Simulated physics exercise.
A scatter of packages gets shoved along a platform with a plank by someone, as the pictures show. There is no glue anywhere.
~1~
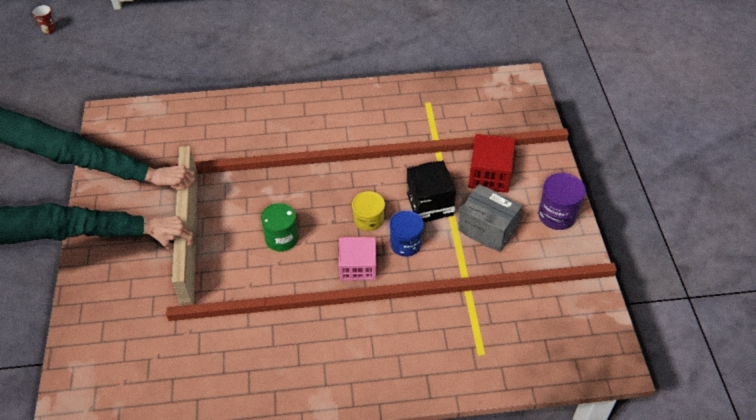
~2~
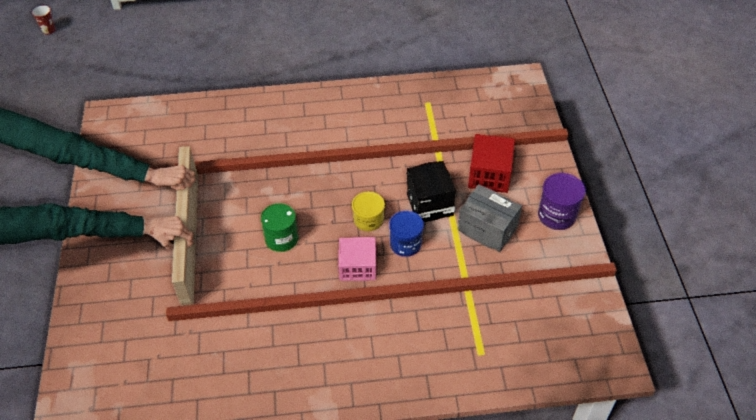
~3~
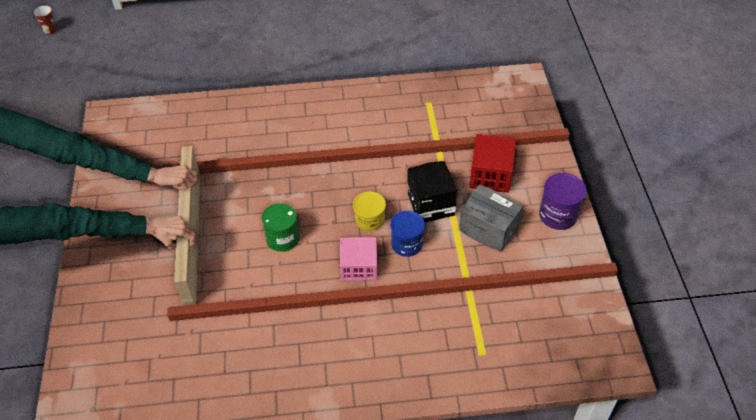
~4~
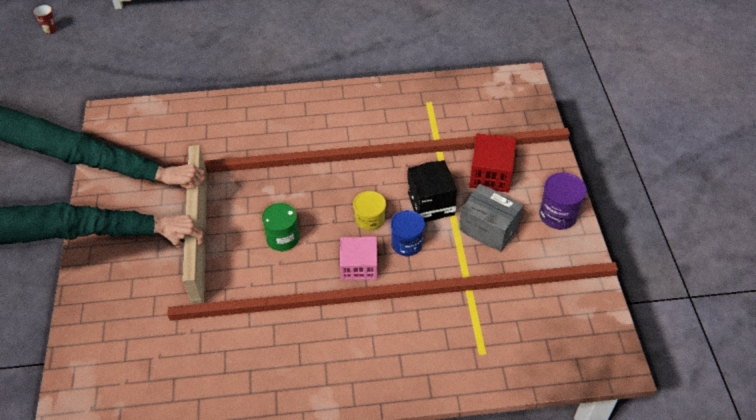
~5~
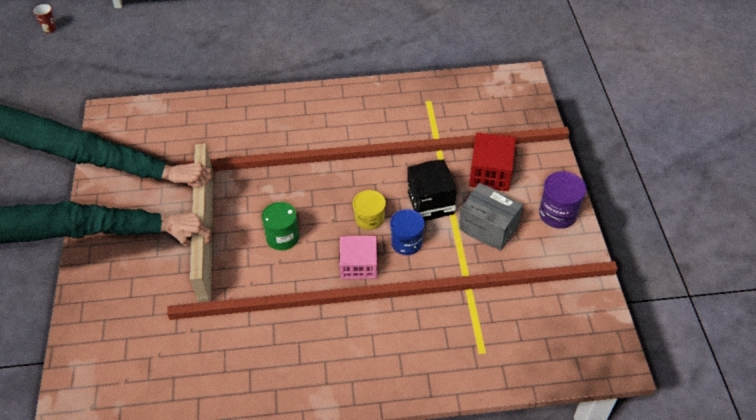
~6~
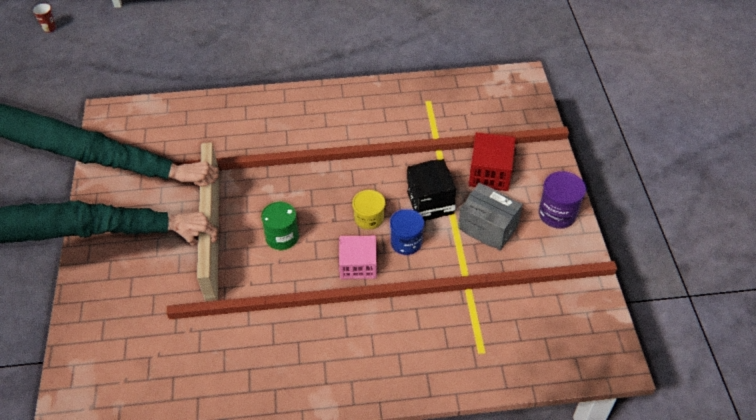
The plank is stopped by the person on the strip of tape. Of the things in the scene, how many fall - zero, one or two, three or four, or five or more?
The fall count stays at nil.
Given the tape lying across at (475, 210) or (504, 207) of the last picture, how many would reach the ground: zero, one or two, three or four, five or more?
In turn: Zero; 1 or 2.
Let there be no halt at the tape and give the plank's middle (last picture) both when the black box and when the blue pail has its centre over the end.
The middle is at (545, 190) when it's the black box, and at (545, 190) when it's the blue pail.
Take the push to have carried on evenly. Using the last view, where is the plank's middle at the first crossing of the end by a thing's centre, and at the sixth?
First: Around (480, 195). Next: Around (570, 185).
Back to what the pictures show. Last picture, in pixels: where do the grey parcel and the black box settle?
The grey parcel stops around (536, 209); the black box around (500, 181).
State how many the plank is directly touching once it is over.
It touches 3.
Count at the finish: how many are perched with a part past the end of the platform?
Count of overhanging things: 0.
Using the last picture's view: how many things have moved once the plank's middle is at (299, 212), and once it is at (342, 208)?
First 1, then 3.
A little later, none off yet; purple pail at rest near (561, 201); red crate at rest near (492, 162); grey parcel at rest near (490, 217).
When it is over, the number that fall off is zero.
